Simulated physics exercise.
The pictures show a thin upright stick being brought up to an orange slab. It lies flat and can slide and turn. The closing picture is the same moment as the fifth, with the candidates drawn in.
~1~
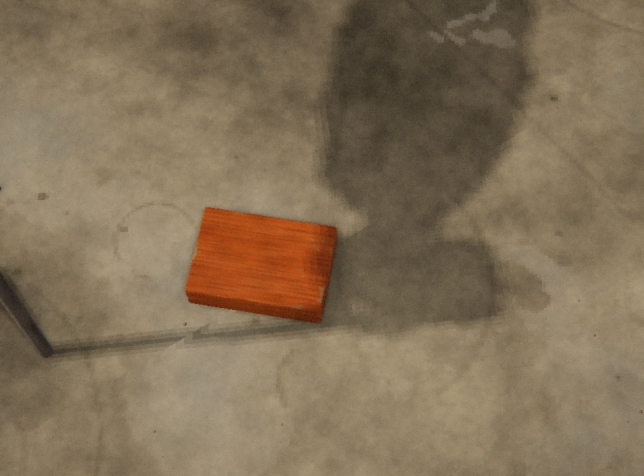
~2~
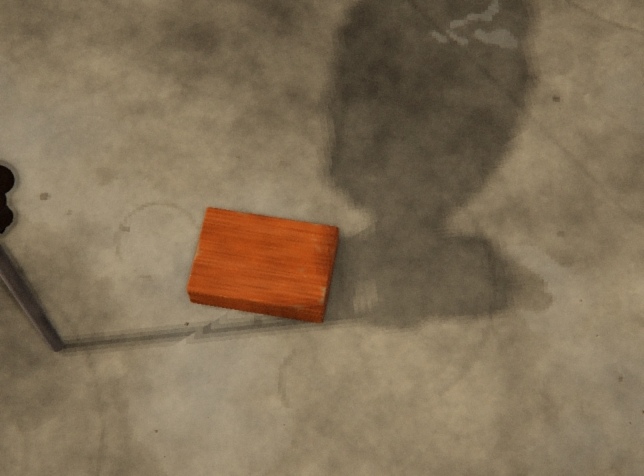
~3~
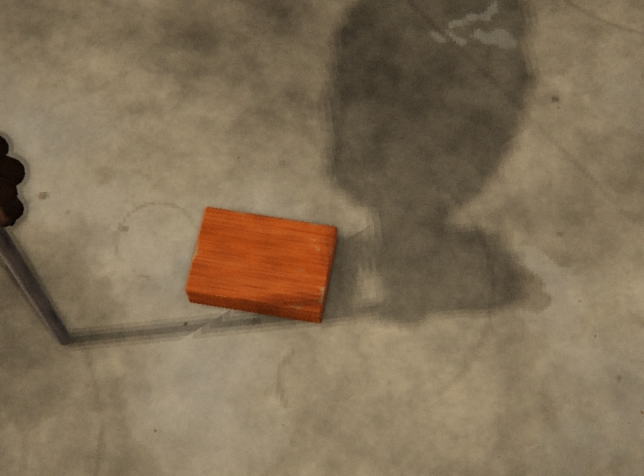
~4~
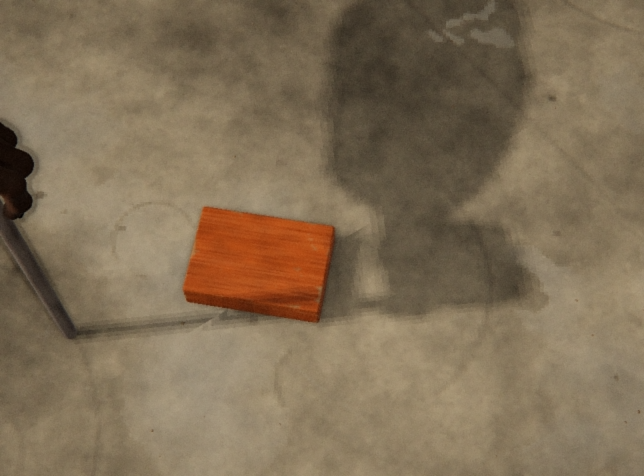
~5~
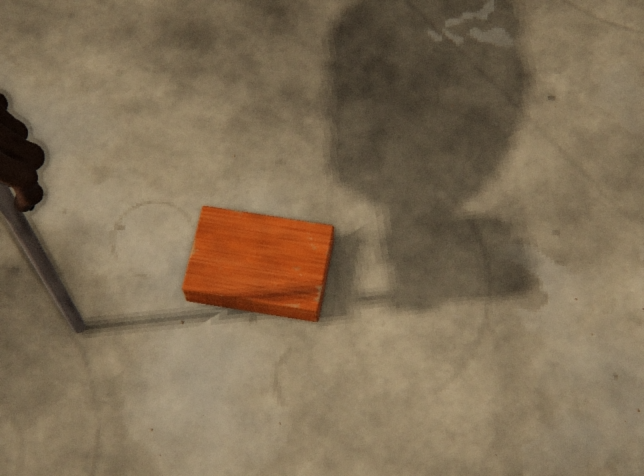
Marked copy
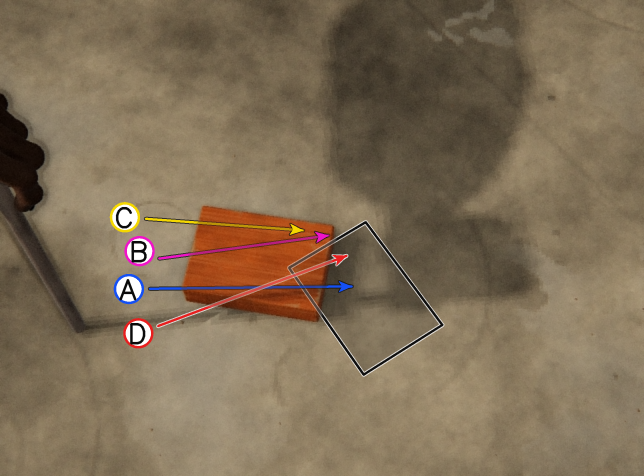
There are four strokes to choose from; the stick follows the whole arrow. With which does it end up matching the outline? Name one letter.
Stroke B puts it in the outline.
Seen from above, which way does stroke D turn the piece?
Anticlockwise.
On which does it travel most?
A.
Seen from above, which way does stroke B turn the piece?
On that stroke, clockwise.
On the marked copy, A from (150, 289) to (352, 286); B from (159, 259) to (328, 236); C from (146, 219) to (303, 230); D from (158, 326) to (347, 256).
Taking B. A third of the way, foot of the stick (221, 251), piece (289, 260).
Two thirds of the way, foot of the stick (283, 243), piece (340, 271).
When it is over, foot of the stick (328, 236), piece (368, 281); it fills the outline.
As for the rest, A leaves the piece out of the outline, at (391, 213); C leaves the piece out of the outline, at (315, 291); D leaves the piece out of the outline, at (292, 202).
